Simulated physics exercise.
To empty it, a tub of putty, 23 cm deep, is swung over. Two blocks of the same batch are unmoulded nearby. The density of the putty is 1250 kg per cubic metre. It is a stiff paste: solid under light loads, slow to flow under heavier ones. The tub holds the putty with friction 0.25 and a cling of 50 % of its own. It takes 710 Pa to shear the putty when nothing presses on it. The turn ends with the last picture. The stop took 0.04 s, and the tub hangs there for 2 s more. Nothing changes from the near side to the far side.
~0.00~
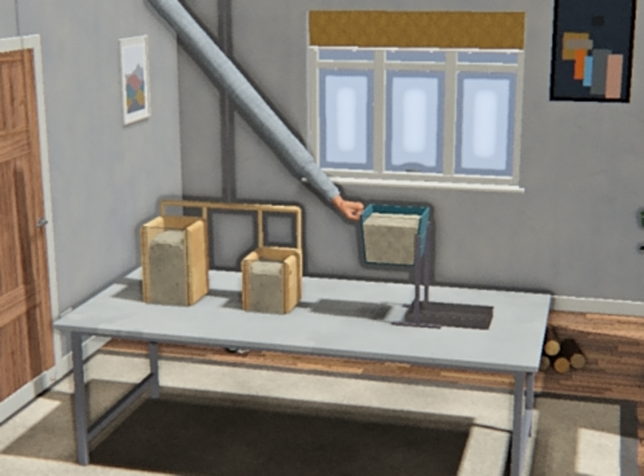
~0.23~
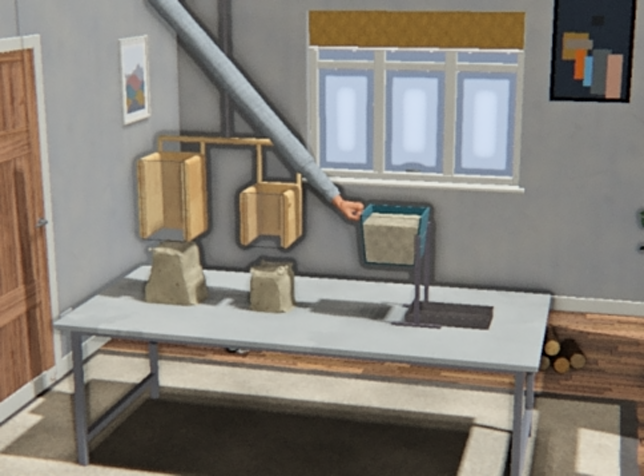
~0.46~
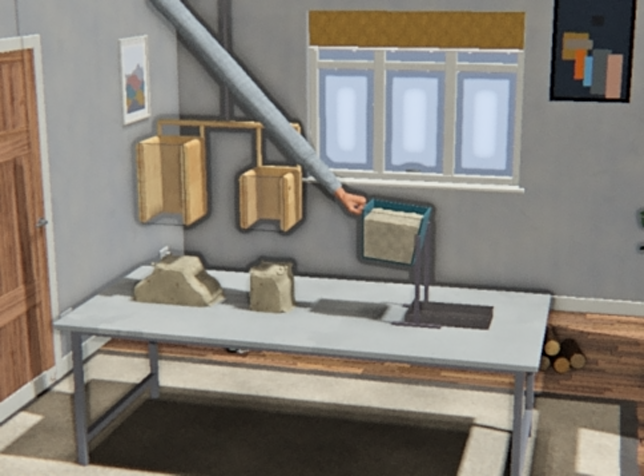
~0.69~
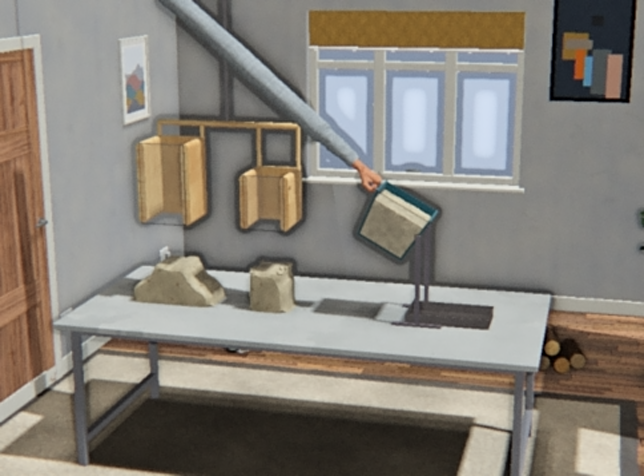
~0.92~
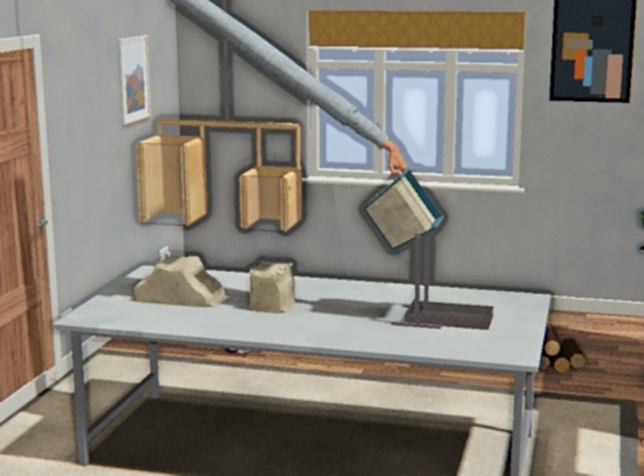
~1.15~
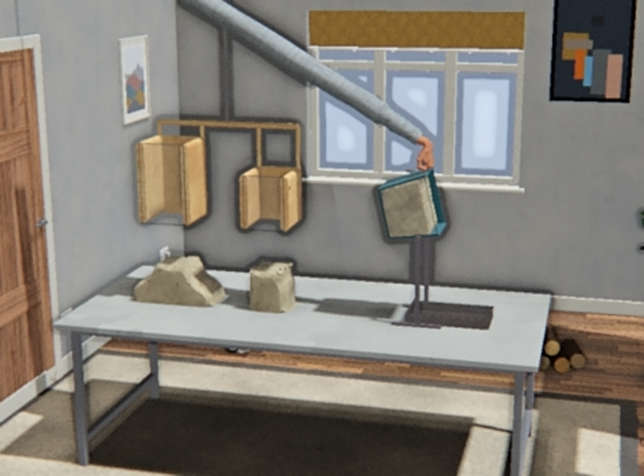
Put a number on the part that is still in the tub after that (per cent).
The part that is still in the tub after that is near 100 %.
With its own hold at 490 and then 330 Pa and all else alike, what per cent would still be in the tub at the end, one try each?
In turn about 65 %, 50 %.
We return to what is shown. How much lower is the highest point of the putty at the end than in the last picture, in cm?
Some 3 cm.
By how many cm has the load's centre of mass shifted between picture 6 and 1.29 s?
About 2 cm.
After 1.29 s, the tub is at 76 degrees and holds 100 %.
After 1.46 s, the tub is at 76 degrees and holds 100 %.
After 1.63 s, the tub is at 76 degrees and holds 100 %.
After 1.80 s, the tub is at 76 degrees and holds 100 %.
After 3.15 s, at the end, the tub is at 76 degrees and holds 100 %.
